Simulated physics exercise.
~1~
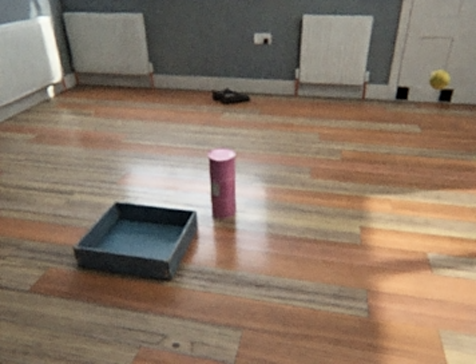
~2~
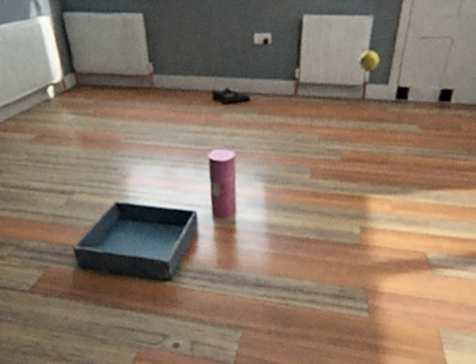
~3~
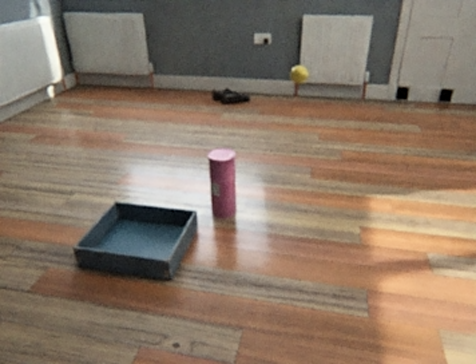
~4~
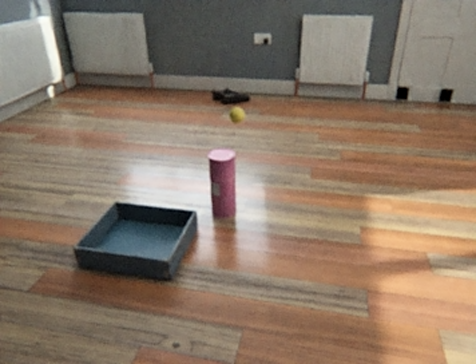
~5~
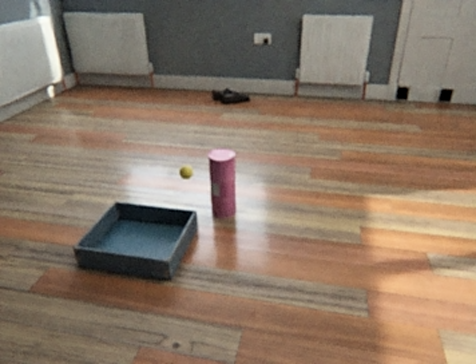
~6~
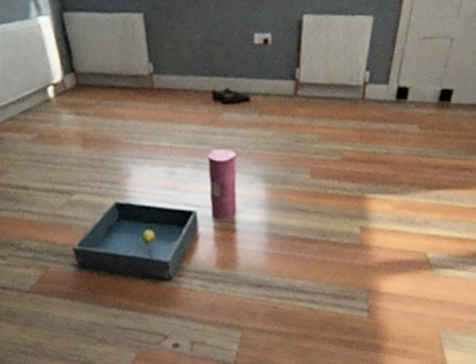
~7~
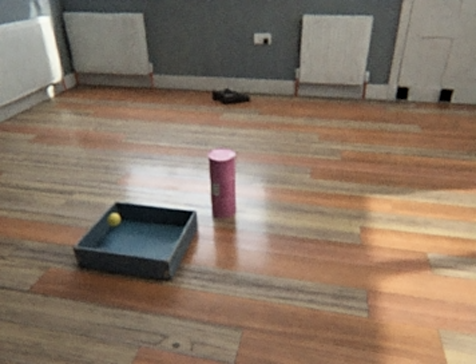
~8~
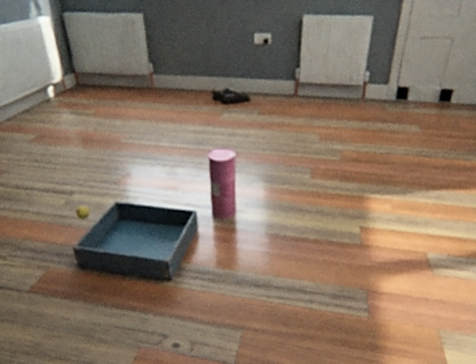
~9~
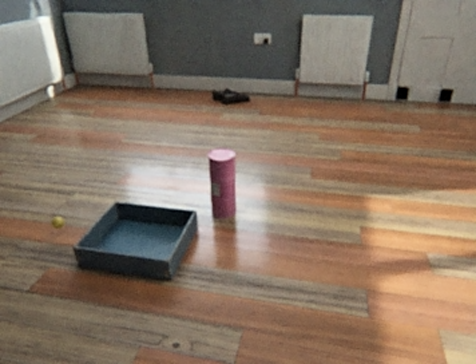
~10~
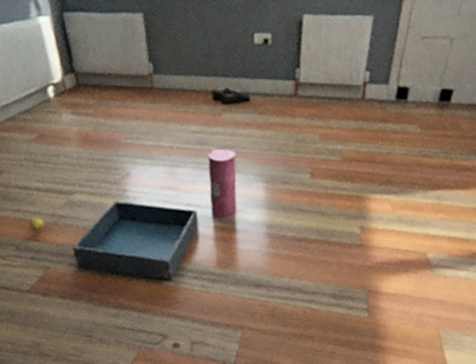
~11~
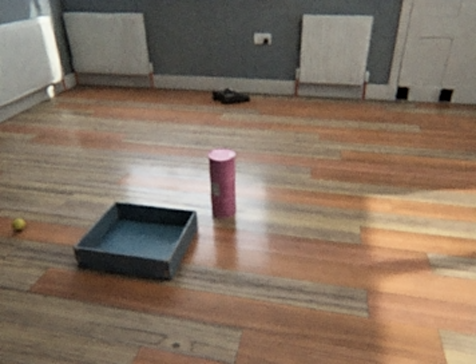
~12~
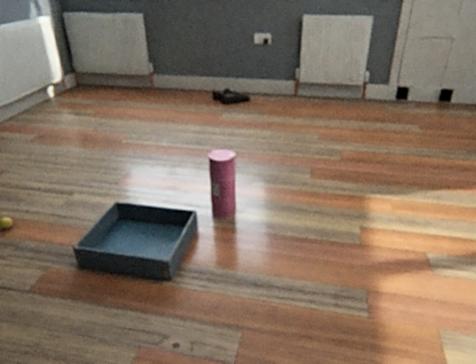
A small yellow ball flew in from the right, passed over a pink canister standing on a wooden floor and dropped into a shallow, empty grey box, but it bounced out over the far left side and moved away to the left edge of view.
